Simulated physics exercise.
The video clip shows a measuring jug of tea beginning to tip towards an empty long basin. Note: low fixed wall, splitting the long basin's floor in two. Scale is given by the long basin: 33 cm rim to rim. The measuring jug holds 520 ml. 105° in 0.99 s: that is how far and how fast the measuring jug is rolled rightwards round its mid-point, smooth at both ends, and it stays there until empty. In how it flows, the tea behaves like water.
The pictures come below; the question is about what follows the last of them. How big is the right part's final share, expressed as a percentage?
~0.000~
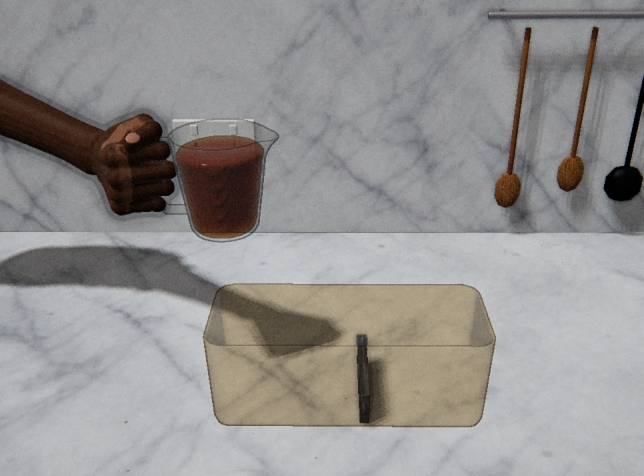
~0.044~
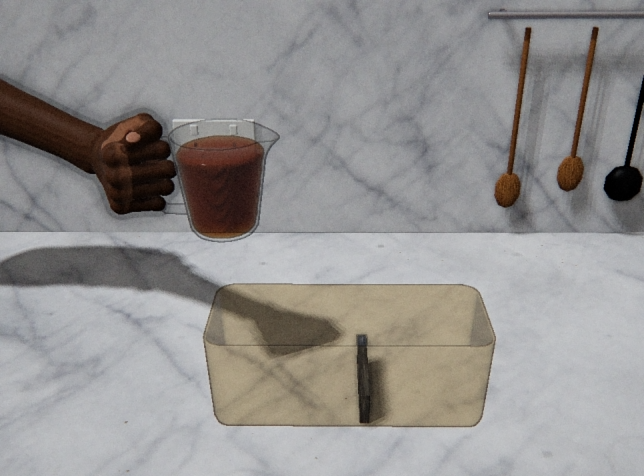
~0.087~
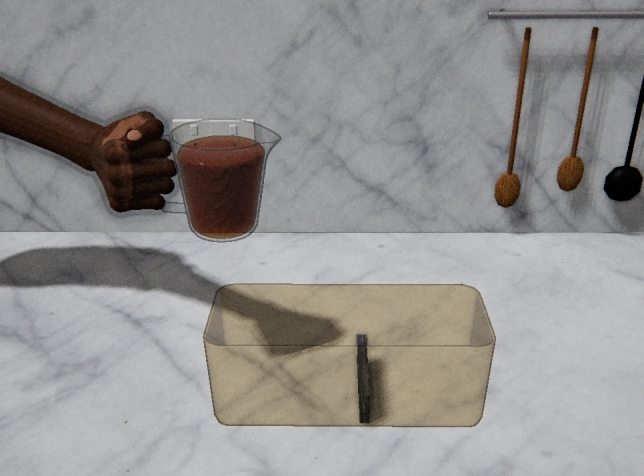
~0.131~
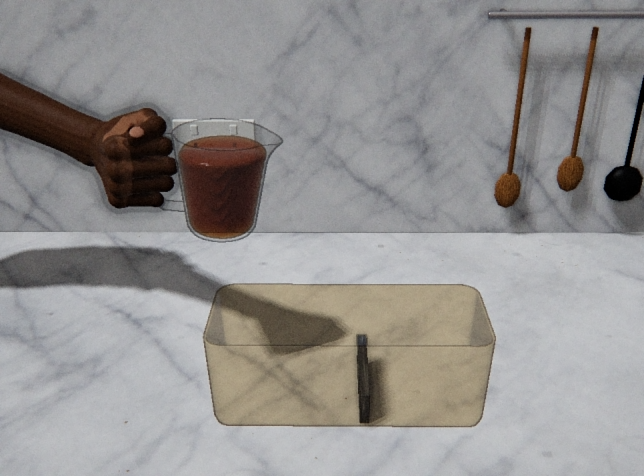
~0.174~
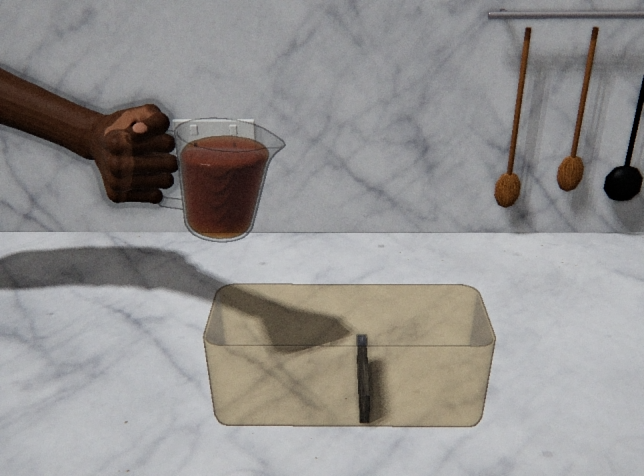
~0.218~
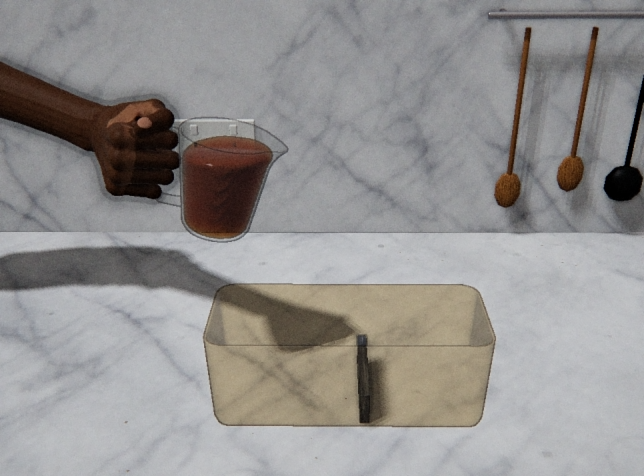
Some 19 per cent.
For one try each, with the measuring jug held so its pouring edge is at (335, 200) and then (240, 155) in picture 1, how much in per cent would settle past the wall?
Around 80 per cent first, around 5 per cent next.
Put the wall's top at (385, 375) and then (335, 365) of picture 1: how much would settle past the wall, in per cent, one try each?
I'd put it at about 10 per cent for the first and about 75 per cent for the second.
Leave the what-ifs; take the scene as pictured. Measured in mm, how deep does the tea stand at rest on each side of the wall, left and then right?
Left part about 18 mm deep, right part about 6 mm deep.
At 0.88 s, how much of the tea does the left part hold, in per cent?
The left part holds close to 42 per cent.
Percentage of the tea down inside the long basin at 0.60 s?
Roughly 5 percent of it.
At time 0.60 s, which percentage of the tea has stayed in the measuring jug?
Close to 74 in a hundred.
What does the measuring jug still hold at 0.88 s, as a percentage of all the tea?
18 per cent or so.
Then, 0.60 s in, the tilt is 70° and 73 per cent is still to pour, 4 is left of the wall and 0 right of it.
Then, 0.88 s in, the tilt is 102° and 18 per cent is still to pour, 41 is left of the wall and 17 right of it.
Then, 1.17 s in, the tilt is 105° and 0 per cent is still to pour, 77 is left of the wall and 18 right of it.
Then, 1.49 s in, the tilt is 105° and 0 per cent is still to pour, 78 is left of the wall and 19 right of it.
Finally, 78 per cent lies left of the wall, 19 right of it and 3 outside.
